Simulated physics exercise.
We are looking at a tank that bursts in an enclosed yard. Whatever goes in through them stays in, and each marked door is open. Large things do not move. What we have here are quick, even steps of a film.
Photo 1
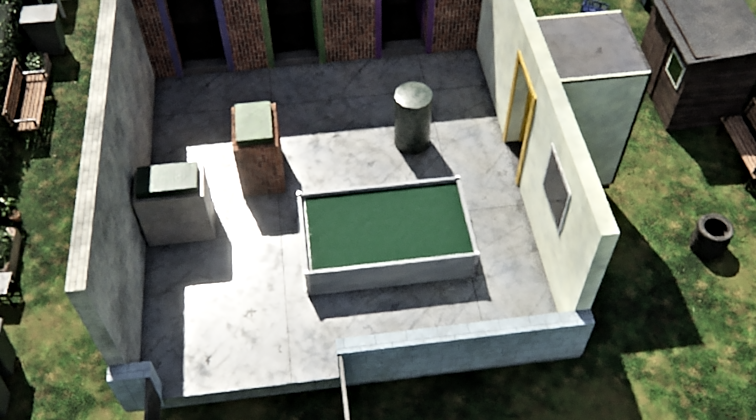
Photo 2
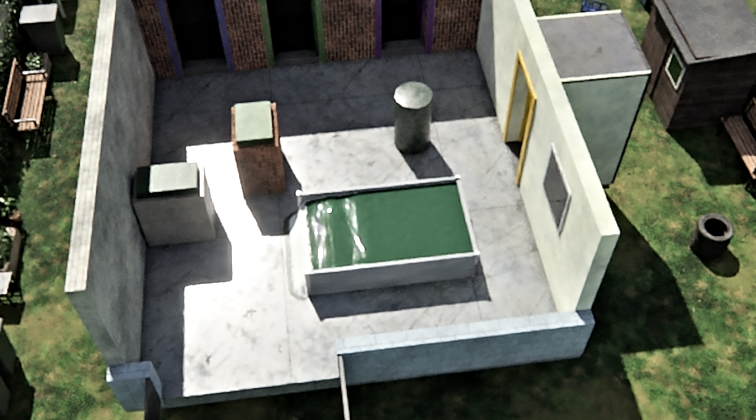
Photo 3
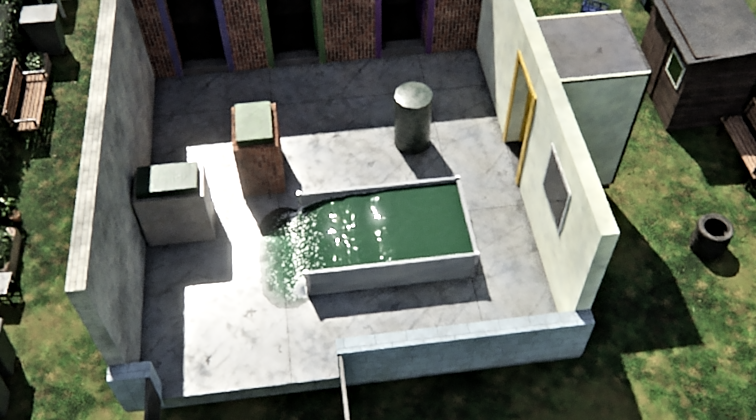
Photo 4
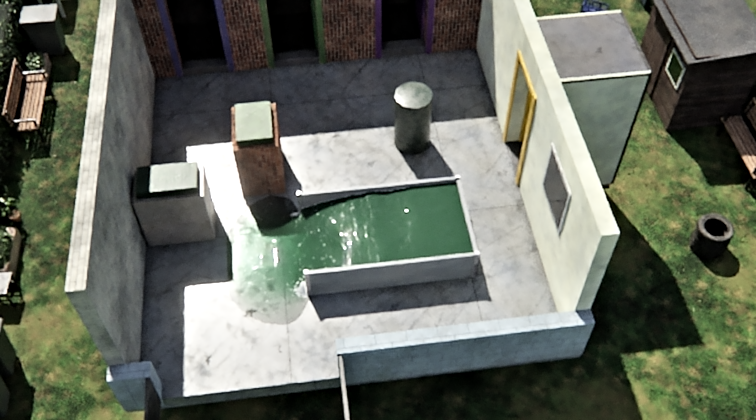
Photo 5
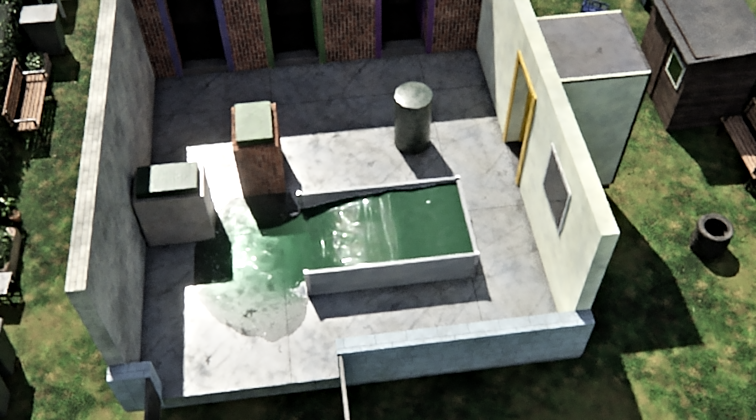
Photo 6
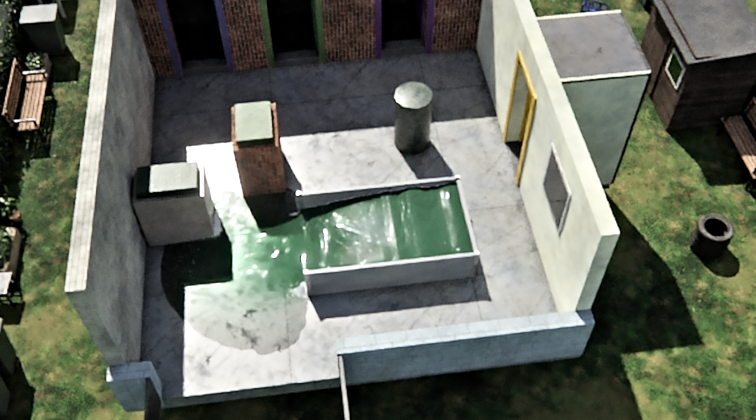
Green water sits still in a rectangular tank in a walled yard, then pours out through the tank's open left end. It spreads left across the pale floor, reaching the brick block and then the white block, while its front widens toward the lower left and the blocks stay put.
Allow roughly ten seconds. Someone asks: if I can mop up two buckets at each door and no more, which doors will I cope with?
The blue door is not overrun past two buckets; the yellow door is not overrun past two buckets; the purple door is not overrun past two buckets; the green door is not overrun past two buckets.
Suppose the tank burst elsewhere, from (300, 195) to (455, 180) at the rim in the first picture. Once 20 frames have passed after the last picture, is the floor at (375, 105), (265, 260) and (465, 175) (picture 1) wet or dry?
Point by point: Swamped, untouched and swamped.
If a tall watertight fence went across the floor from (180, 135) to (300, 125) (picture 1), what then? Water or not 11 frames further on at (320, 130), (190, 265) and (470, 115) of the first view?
Results in order: Bone-dry / swamped / bone-dry.
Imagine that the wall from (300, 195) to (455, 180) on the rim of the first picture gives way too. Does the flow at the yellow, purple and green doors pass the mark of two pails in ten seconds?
Yellow: Above the limit, purple: Below the limit, green: Above the limit.
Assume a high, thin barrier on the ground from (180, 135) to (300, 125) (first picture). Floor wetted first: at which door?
That is the blue one.
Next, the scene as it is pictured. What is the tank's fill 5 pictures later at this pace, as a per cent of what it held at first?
About 64 per cent.
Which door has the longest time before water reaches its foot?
My answer: The door marked yellow.
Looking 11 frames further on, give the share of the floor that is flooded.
Around 30 in a hundred.
A moment on, water covers 20 % of the floor; the blue door not reached, the yellow door not reached, the purple door not reached, the green door not reached.
Next, water covers 30 % of the floor; the blue door not reached, the yellow door not reached, the purple door not reached, the green door not reached.
Then, water covers 35 % of the floor; the blue door wet at the sill, nothing in, the yellow door not reached, the purple door not reached, the green door not reached.
Later, water covers 55 % of the floor; the blue door wet at the sill, nothing in, the yellow door not reached, the purple door not reached, the green door wet at the sill, nothing in.
In the end, water covers 85 % of the floor; the blue door wet at the sill, nothing in, the yellow door wet at the sill, nothing in, the purple door wet at the sill, nothing in, the green door wet at the sill, nothing in.
